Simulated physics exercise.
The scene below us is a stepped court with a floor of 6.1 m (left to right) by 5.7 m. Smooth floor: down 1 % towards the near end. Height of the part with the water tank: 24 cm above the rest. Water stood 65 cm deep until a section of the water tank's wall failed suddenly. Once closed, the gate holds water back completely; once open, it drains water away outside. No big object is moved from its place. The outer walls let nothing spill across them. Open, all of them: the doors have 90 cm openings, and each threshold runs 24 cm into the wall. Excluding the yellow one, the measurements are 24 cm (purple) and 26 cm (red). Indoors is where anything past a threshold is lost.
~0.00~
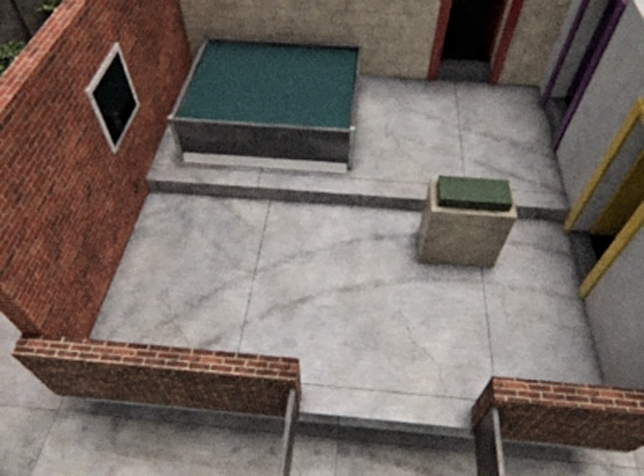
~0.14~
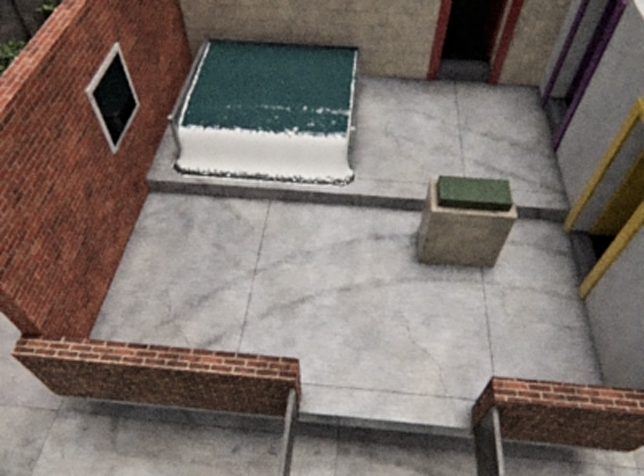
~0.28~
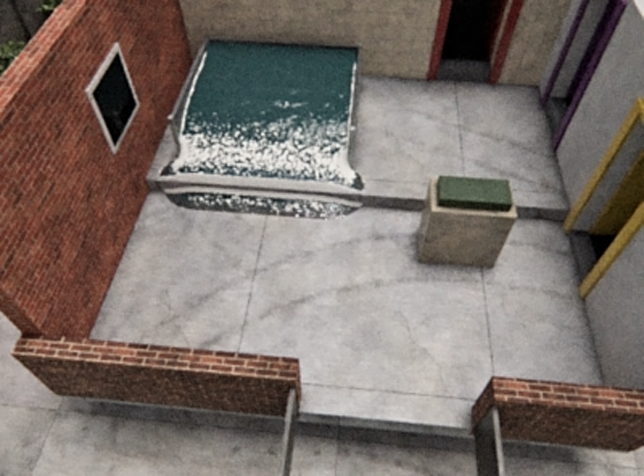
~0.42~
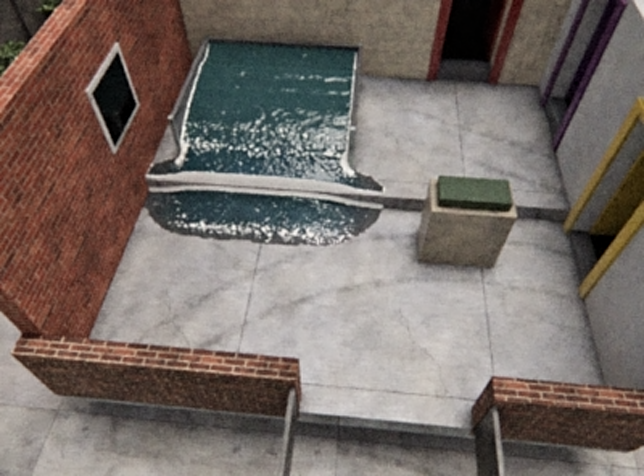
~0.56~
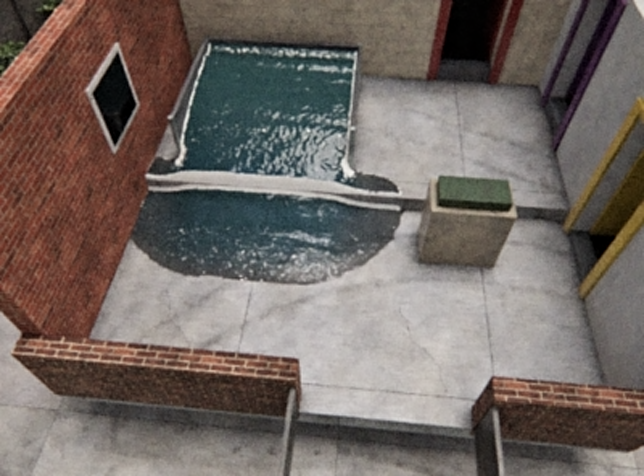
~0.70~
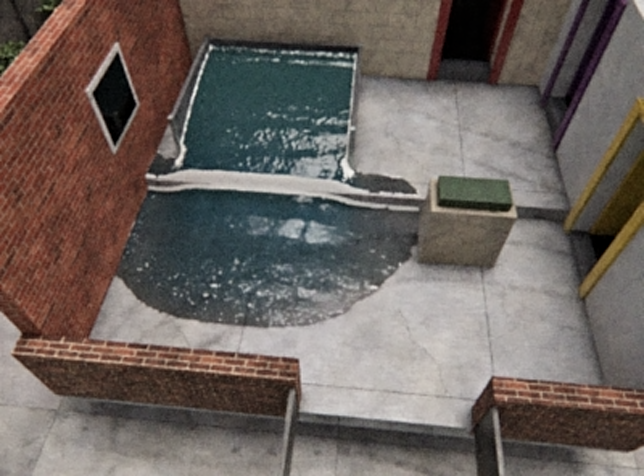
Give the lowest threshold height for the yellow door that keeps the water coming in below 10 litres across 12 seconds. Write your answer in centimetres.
I would say about 17 cm.
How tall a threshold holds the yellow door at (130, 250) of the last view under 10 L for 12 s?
21 cm.
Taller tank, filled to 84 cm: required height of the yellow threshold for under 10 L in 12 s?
Roughly 22 centimetres.
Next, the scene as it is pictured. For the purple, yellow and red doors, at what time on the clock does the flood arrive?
Arrival: Purple not in the 12 s, yellow 4.0 s, red not within the 12 s.
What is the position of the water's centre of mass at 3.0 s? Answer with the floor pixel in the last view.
Look at about (248, 250) in the last view.
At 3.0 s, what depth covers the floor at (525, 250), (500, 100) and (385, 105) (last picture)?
Taking the spots in order: About 0, 0 and 0 centimetres.
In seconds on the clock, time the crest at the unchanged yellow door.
Around 8.0 seconds.
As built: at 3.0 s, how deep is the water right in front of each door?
Purple 0, yellow 0, red 0 cm.
After 1.4 s water covers 45 % of the floor, deepest (40 cm) near (214, 382); it has not reached the yellow door.
After 3.0 s water covers 50 % of the floor, deepest (37 cm) near (78, 369); it has not reached the yellow door.
After 12.0 s water covers 60 % of the floor, deepest (16 cm) near (123, 373); 10 cm at the yellow door, 62 litres in over its 11 cm threshold.
At the yellow door as built, the water arrived by 4.3 s and peaked near 20 cm at 7.8 s.
With a threshold of 13.5 cm, 31 litres would have come in within the 12 s; with 21 cm, 1 litre. So under 10 litres takes about 17 cm.
